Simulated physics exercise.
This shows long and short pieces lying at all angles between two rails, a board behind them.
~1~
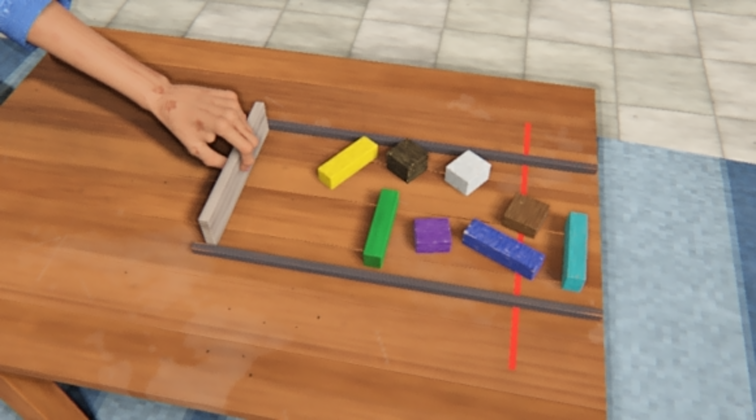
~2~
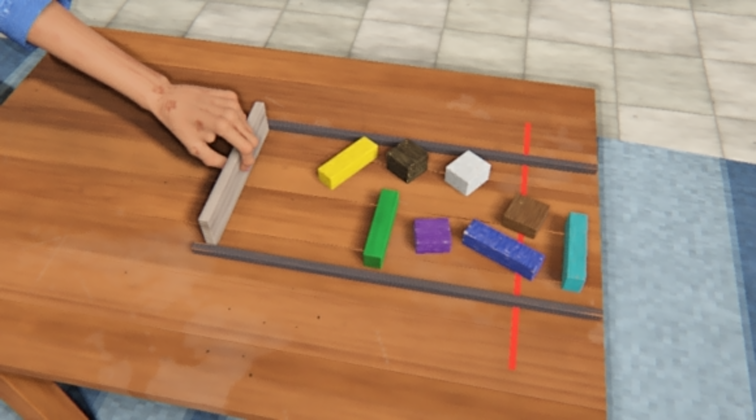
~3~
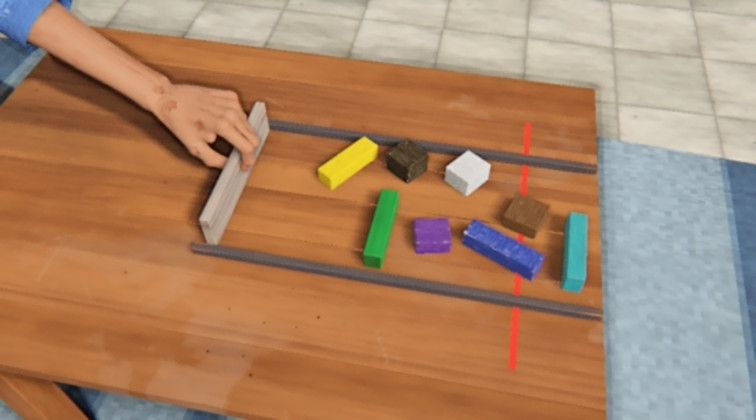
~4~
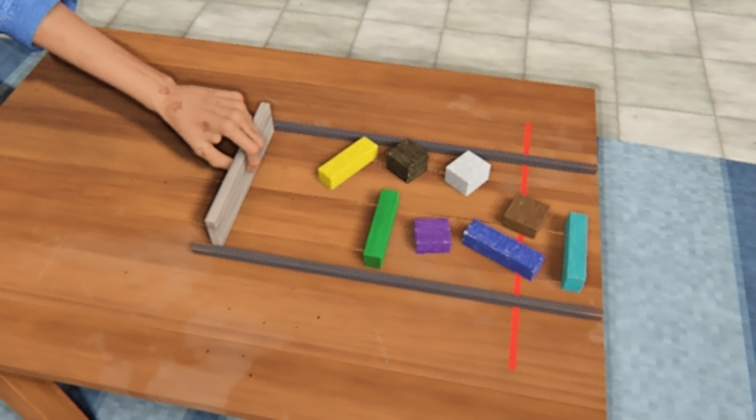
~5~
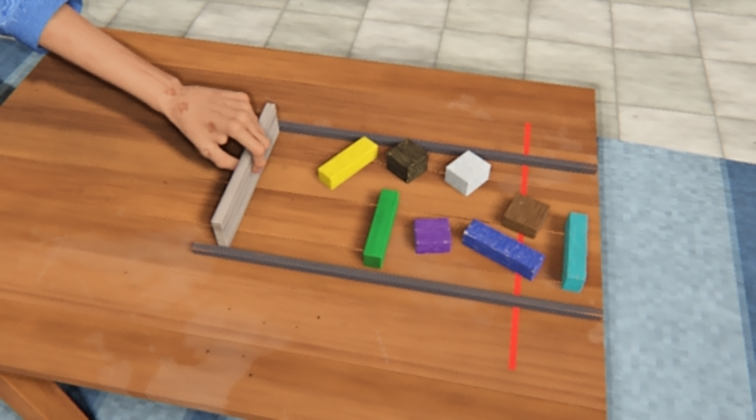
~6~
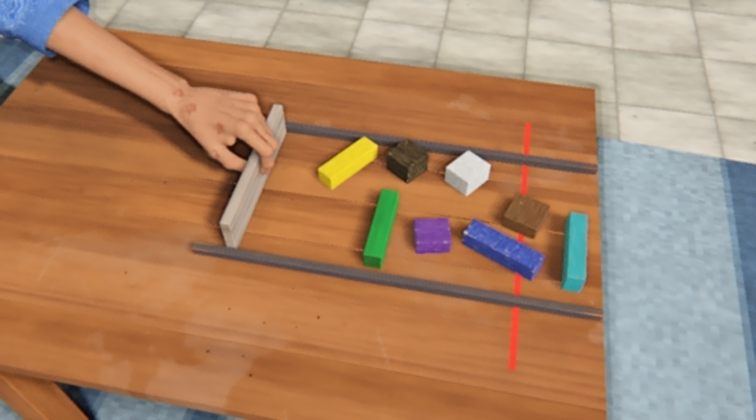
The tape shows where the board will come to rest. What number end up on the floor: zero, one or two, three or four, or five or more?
As it turns out, the number that fall off is one or two.
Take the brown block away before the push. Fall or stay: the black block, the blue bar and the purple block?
The black block remains up; the blue bar does not fall; the purple block remains up.
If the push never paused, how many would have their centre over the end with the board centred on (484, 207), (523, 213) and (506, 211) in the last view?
Past the end: 0, 1 and 0.
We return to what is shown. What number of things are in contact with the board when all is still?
2 of them.
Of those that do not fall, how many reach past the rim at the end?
2 of them.
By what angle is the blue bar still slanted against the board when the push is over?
About 10°.
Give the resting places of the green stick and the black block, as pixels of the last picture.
The green stick stops around (530, 251); the black block around (562, 176).
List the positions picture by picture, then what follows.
The first frame shows turquoise bar (575, 251); brown block (526, 215); blue bar (502, 249); board (237, 170); tape (522, 227).
The second frame shows brown block (525, 216); board (237, 170).
The third frame shows blue bar (502, 249); black block (408, 161).
The fourth frame shows turquoise bar (575, 251); purple block (432, 236).
The fifth frame shows brown block (525, 216); green stick (382, 227).
The sixth frame shows turquoise bar (575, 251); brown block (525, 216); blue bar (502, 249); board (257, 173); tape (522, 227).
A little later, none off yet; turquoise bar at rest near (575, 251); brown block at rest near (525, 216); blue bar at rest near (502, 249).
When it is over, the number that fall off is one or two; down, turquoise bar.
